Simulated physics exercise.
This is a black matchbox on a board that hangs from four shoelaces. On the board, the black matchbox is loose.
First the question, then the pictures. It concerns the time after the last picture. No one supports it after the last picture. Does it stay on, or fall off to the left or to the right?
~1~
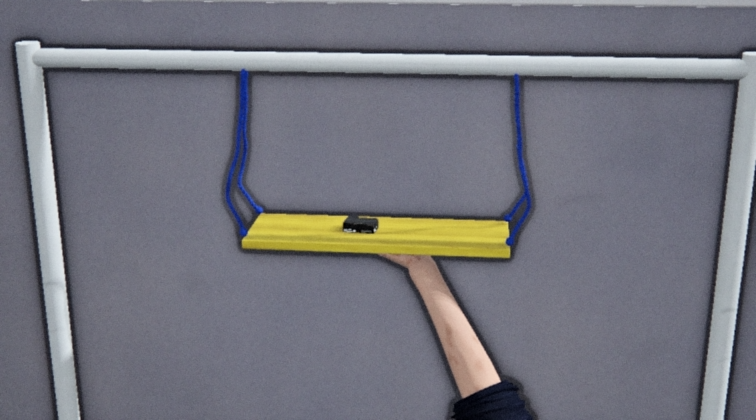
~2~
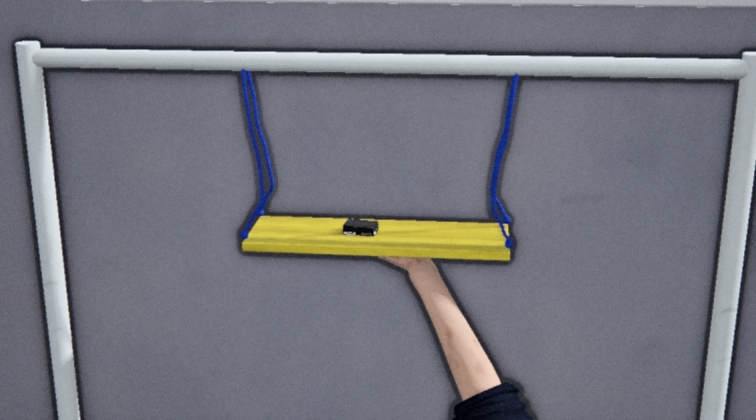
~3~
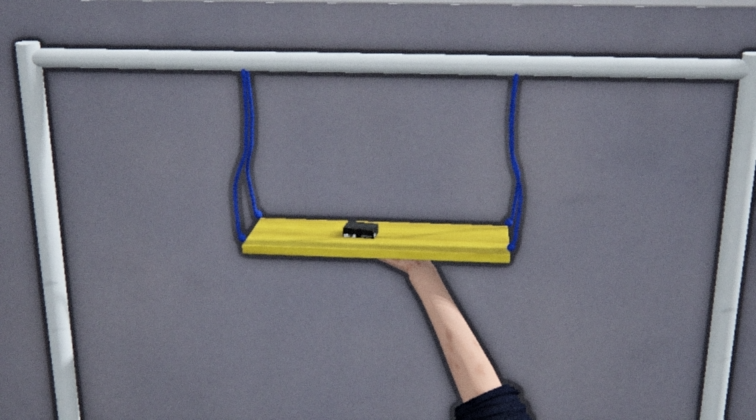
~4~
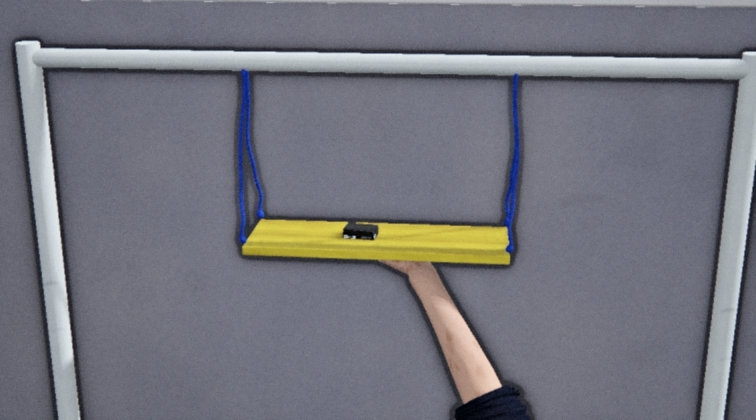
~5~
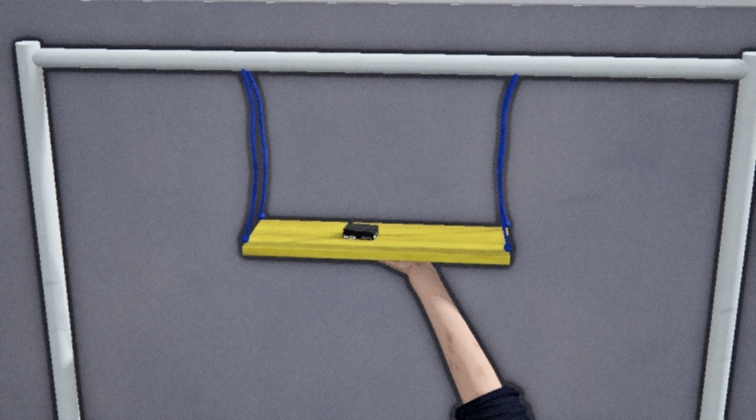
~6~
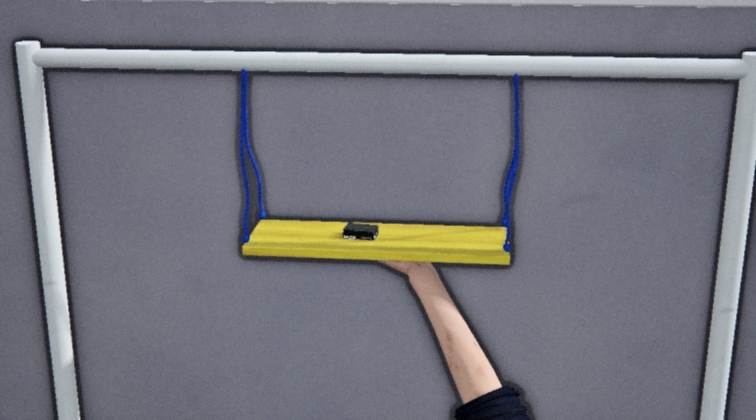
Stays put.
Then, 0.36 s later than the last view, board level; matchbox on the board near (361, 234).
Finally, board level; matchbox on the board near (361, 235). The black matchbox remains aboard.
